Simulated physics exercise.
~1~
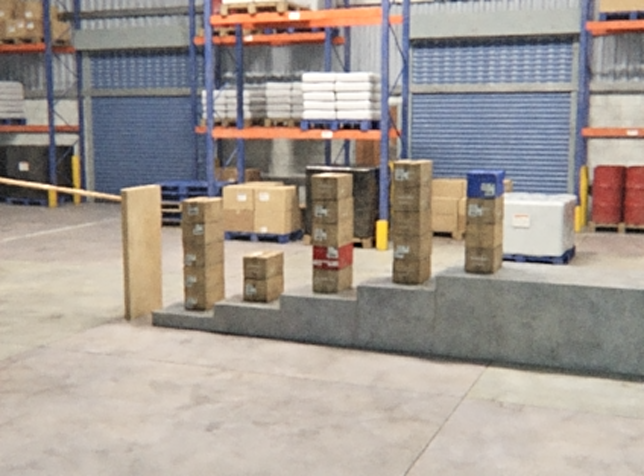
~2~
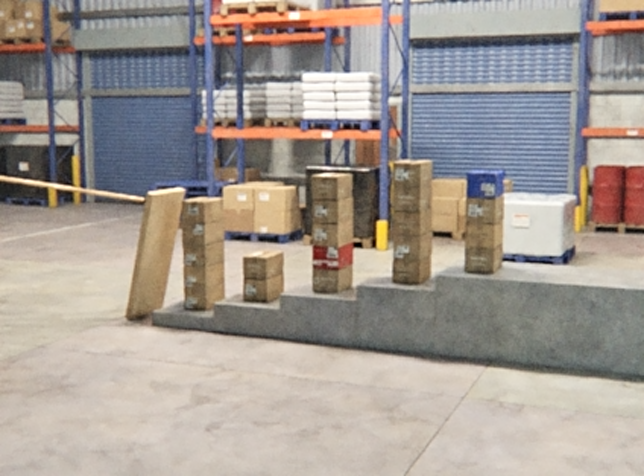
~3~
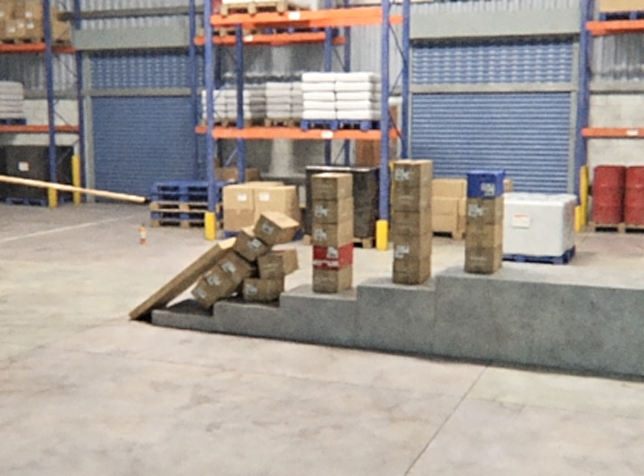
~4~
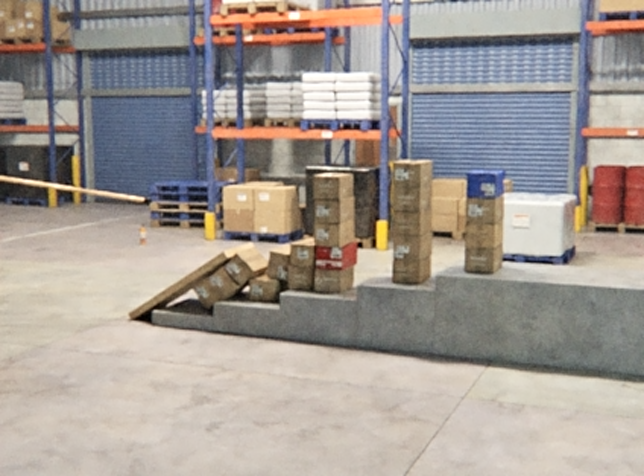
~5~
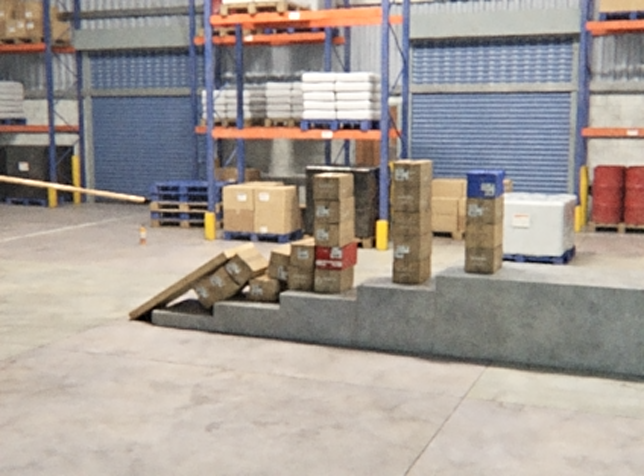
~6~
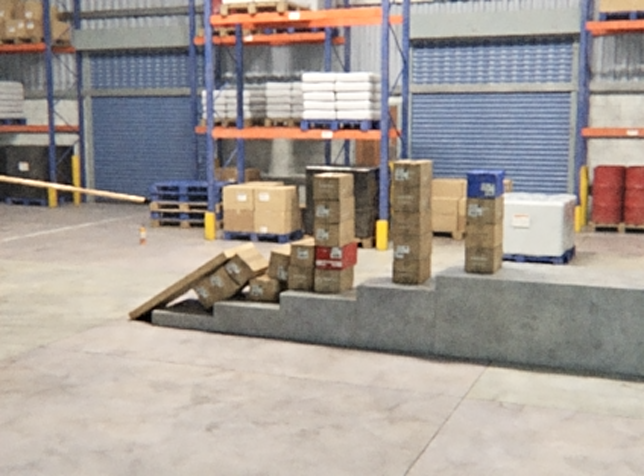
Warehouse with stacked boxes on rising steps, a pole tipping a board that topples the first pile, the taller stacks beyond staying upright.
